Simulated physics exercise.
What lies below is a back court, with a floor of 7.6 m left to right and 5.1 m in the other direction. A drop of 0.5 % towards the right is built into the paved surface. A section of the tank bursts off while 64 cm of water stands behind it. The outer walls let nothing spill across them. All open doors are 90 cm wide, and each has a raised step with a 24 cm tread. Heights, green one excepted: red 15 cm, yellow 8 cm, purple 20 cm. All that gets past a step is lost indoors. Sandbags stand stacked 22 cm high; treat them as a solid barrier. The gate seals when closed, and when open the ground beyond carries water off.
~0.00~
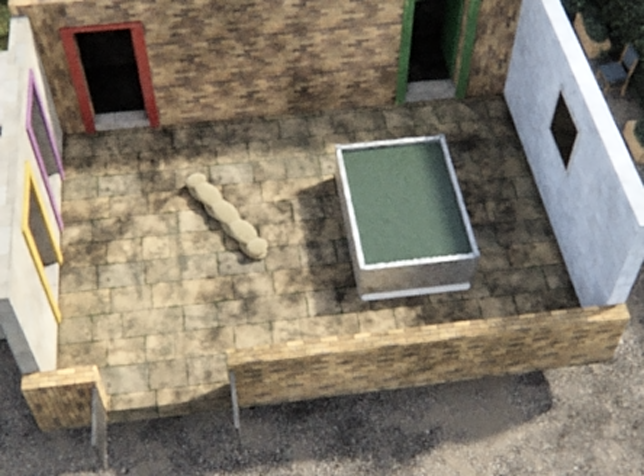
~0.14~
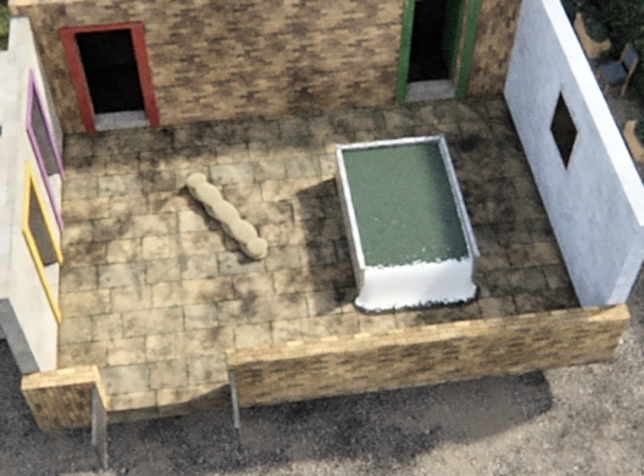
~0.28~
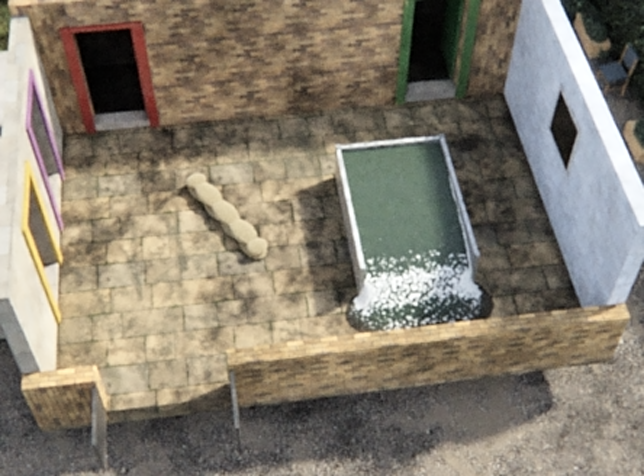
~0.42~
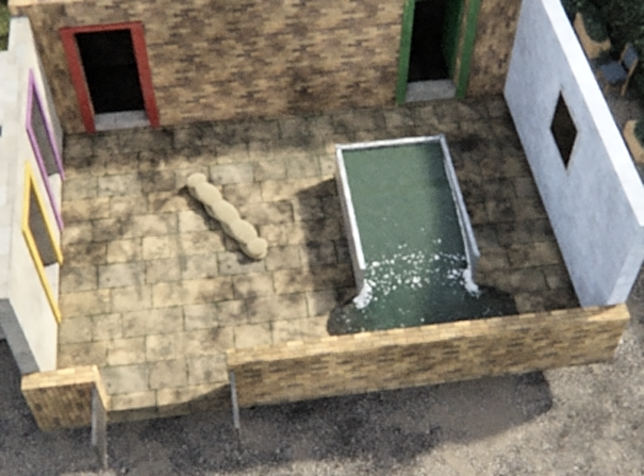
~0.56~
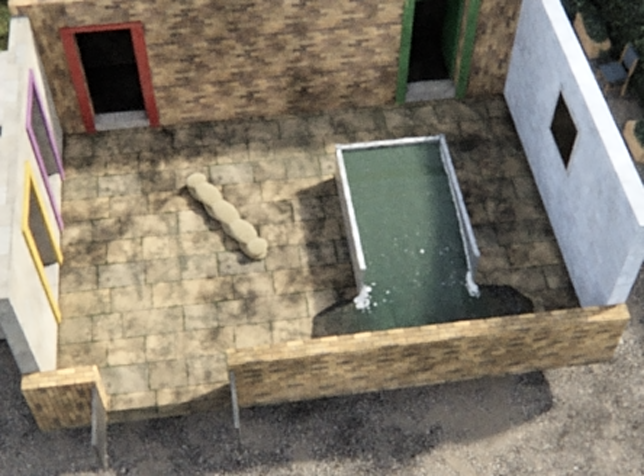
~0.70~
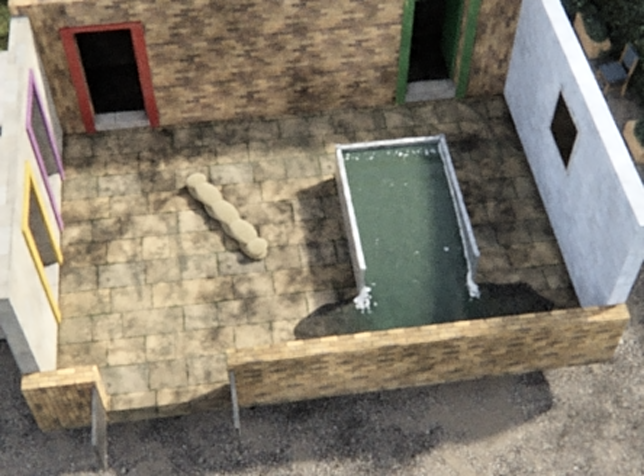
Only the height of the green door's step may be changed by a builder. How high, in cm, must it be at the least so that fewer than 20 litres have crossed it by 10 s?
At least roughly 16 cm high.
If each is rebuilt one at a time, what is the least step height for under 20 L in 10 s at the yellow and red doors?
Roughly 10.5 cm for the yellow door and roughly 8.0 cm for the red door.
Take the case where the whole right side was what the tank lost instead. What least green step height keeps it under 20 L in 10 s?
I'd say close to 17 cm.
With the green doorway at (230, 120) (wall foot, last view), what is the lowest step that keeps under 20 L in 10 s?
Something near 7.5 cm.
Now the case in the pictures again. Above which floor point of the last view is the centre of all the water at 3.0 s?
Centre estimate: (395, 284) px, approximately.
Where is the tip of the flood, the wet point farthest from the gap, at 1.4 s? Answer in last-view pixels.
Around (201, 384).
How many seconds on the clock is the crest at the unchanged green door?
Roughly at 4.0 s.
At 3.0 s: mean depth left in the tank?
Some 17 cm.
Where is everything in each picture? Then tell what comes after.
Still water, 64 cm deep, in the tank at (404, 202); the green door at (435, 56) is dry, in the first frame.
Water pours out at (417, 279) and has run 0.3 m, to (366, 311); about 8 cm deep outside, 64 cm at the back, in the second frame.
The front is at a hidden place, 0.7 m from the gap at (417, 281); 1.2 m2 of floor is wet, 64 cm left at the back, in the third frame.
The gap is at (417, 282), the front 1.2 m out at a hidden place; the back of the tank holds 64 cm, in the fourth frame.
The gap is at (417, 282), the front 1.3 m out at a hidden place; the back of the tank holds 64 cm, in the fifth frame.
The gap is at (417, 283), the front 1.5 m out at a hidden place; the back of the tank holds 58 cm; 4.0 m in a straight line remain to the green door at (435, 56), in the sixth frame.
After 1.4 s water covers 15 % of the floor, deepest (46 cm) near (429, 346); it has not reached the green door.
After 3.0 s water covers 55 % of the floor, deepest (36 cm) near (579, 340); it has not reached the green door.
After 10.0 s water covers 95 % of the floor, deepest (10 cm) near (235, 120); 7 cm at the green door, 1 litre in over its 22 cm step.
At the green door as built, the water arrived by 3.4 s and peaked near 22 cm at 4.2 s.
Run again over the same 10 s with other heights there, 44 litres in over 13 cm, 10 litres over 17.5 cm. The limit of 20 litres is kept from about 16 cm up.
